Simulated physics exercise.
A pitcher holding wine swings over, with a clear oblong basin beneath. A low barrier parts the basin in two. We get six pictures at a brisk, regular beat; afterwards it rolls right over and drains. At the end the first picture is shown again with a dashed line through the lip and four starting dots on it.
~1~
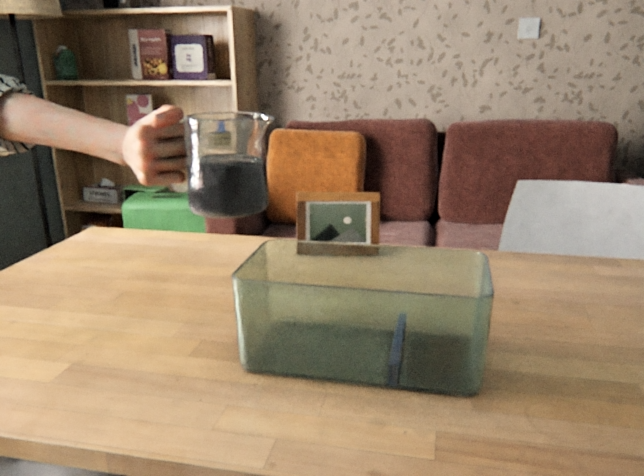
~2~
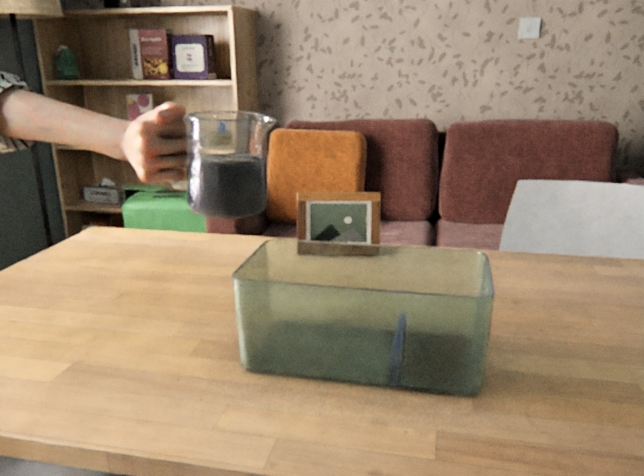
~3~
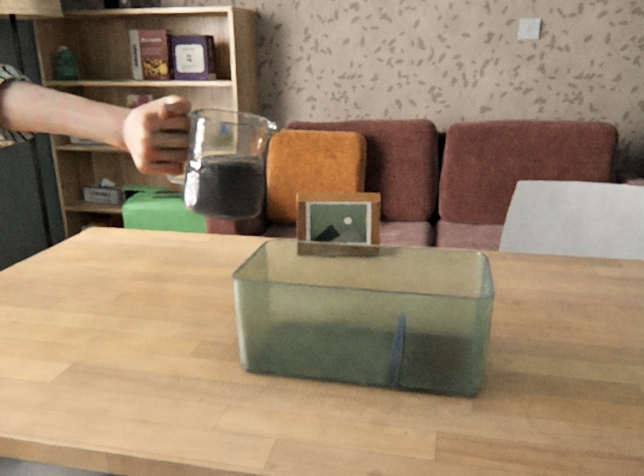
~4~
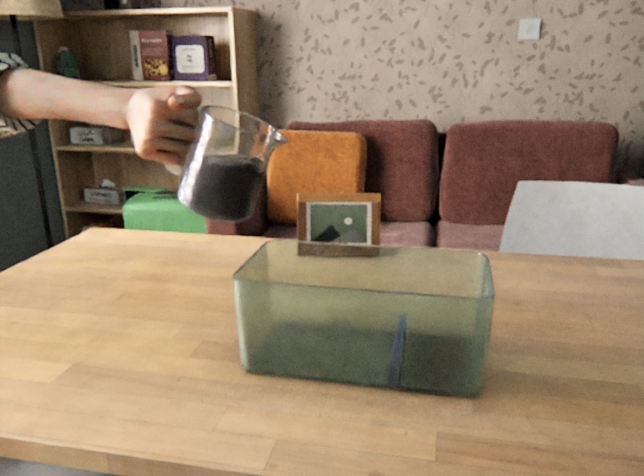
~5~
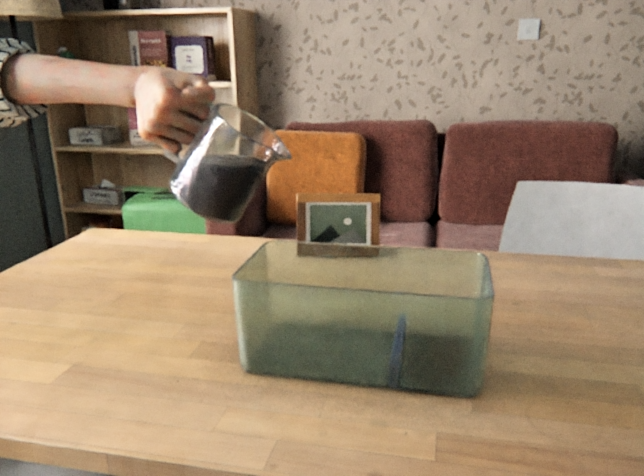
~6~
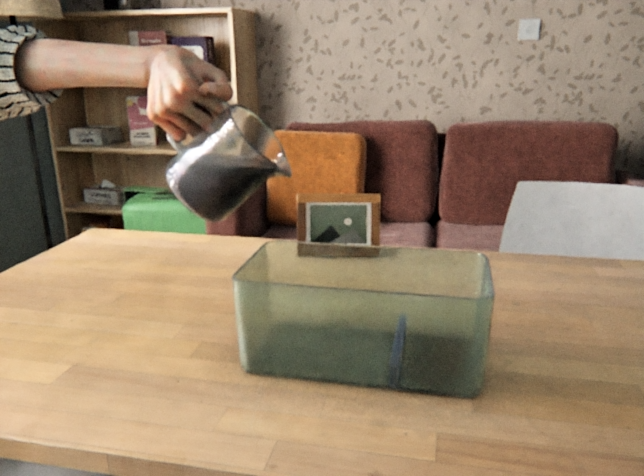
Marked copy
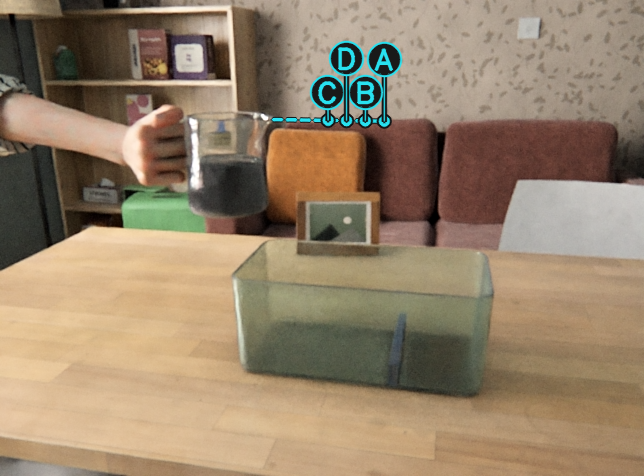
In a living room, a hand tilting a glass pitcher of dark liquid rightward above a clear, divided basin on a wooden table.
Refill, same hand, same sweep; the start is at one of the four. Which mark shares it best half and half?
The answer is dot D.
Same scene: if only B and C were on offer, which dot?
It is B.
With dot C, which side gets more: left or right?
The left one.
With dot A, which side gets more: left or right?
More ends on the right.
In cyan, A at (384, 121); B at (365, 120); C at (328, 120); D at (346, 120).
With A, about 15 % ends left of the wall and 82 % right of it; 3 % is lost outside.
With B, about 16 % ends left of the wall and 80 % right of it; 3 % is lost outside.
With C, about 88 % ends left of the wall and 8 % right of it; 4 % is lost outside.
With D, about 48 % ends left of the wall and 49 % right of it; 3 % is lost outside.
